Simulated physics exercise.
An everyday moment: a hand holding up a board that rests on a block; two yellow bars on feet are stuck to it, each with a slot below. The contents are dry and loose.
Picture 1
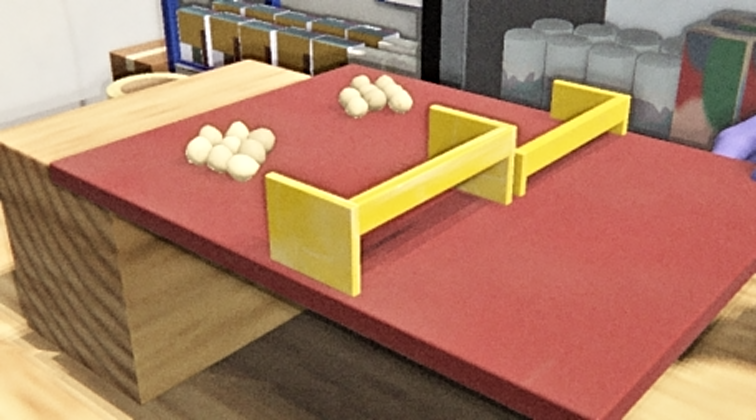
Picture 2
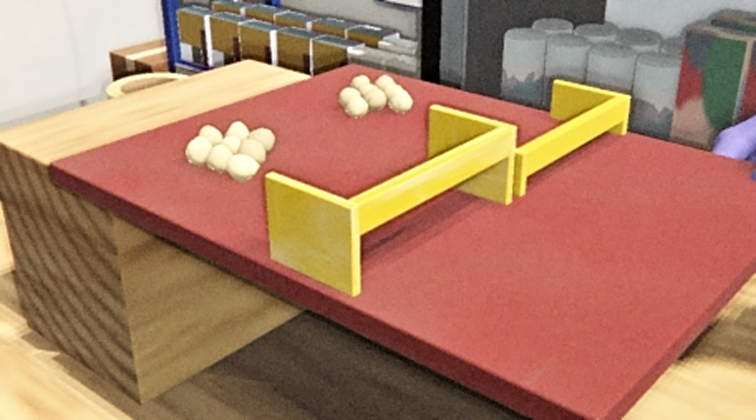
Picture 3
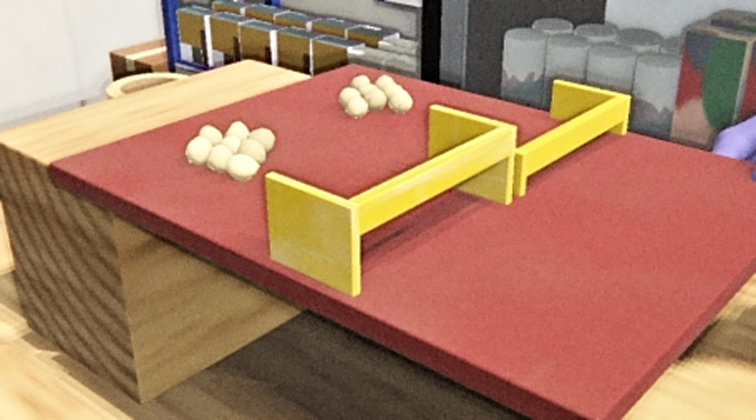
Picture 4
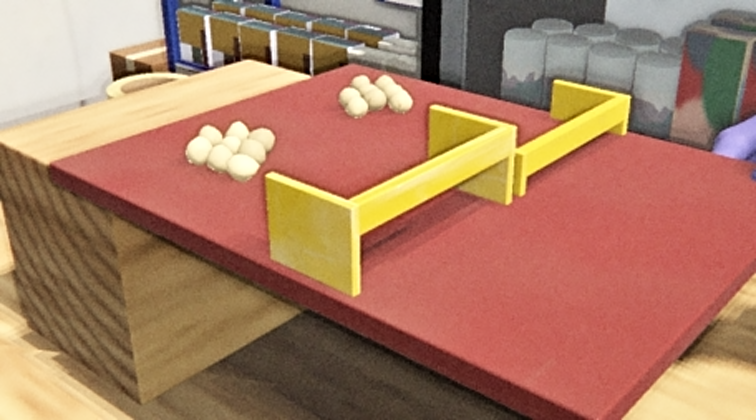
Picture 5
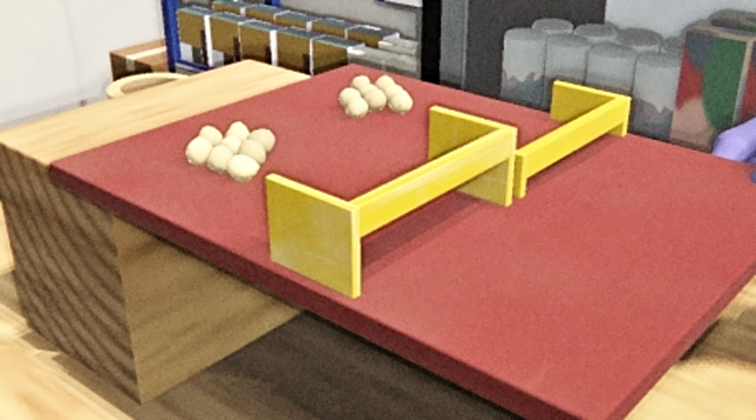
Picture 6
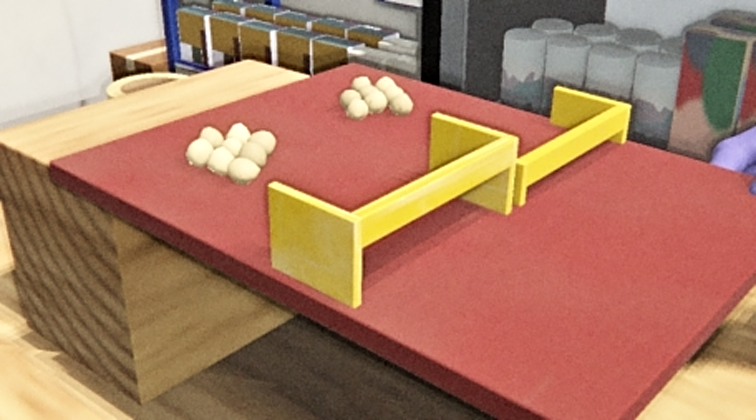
Red board dipping very slightly at its right end, two yellow gates shifting with it, while two clusters of pale round pieces stay still.
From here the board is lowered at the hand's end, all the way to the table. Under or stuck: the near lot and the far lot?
The near lot gets through the slot; the far lot cannot fit through.
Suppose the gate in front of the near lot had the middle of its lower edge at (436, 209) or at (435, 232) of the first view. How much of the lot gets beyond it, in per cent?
Near 100 % and 0 %.
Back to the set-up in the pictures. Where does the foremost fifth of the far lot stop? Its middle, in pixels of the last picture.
Near (500, 298).
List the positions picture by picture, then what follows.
The first frame shows held end of the board near (583, 407), level; block near (203, 210), nearly half as high as the board is long; near lot near (230, 148), a few macadamia nuts; far lot near (368, 93), a few macadamia nuts; near gate near (437, 176), its slot higher than a piece; far gate near (575, 134), its slot lower than a piece.
The second frame shows held end of the board near (583, 407), level; far lot near (368, 93).
The third frame shows held end of the board near (583, 407), level; near lot near (230, 148).
The fourth frame shows held end of the board near (583, 407), level; far lot near (368, 93).
The fifth frame shows held end of the board near (583, 410), level; near lot near (230, 148).
The sixth frame shows held end of the board, down by 2°; block near (203, 210); near lot near (231, 150), not moving; far lot near (368, 95), not moving; near gate near (439, 188); far gate near (575, 143).
Then, 0.40 s on from there, board sloping at 10°; near lot where it was; far lot where it was.
Then, 0.90 s on from there, board sloping at 20°; near lot the whole lot past its gate; far lot has reached its gate.
Then, 1.44 s on from there, board resting at 29°; near lot the whole lot past its gate; far lot has reached its gate.
In the end, board resting at 30°; near lot the whole lot past its gate; far lot gathered behind its gate.
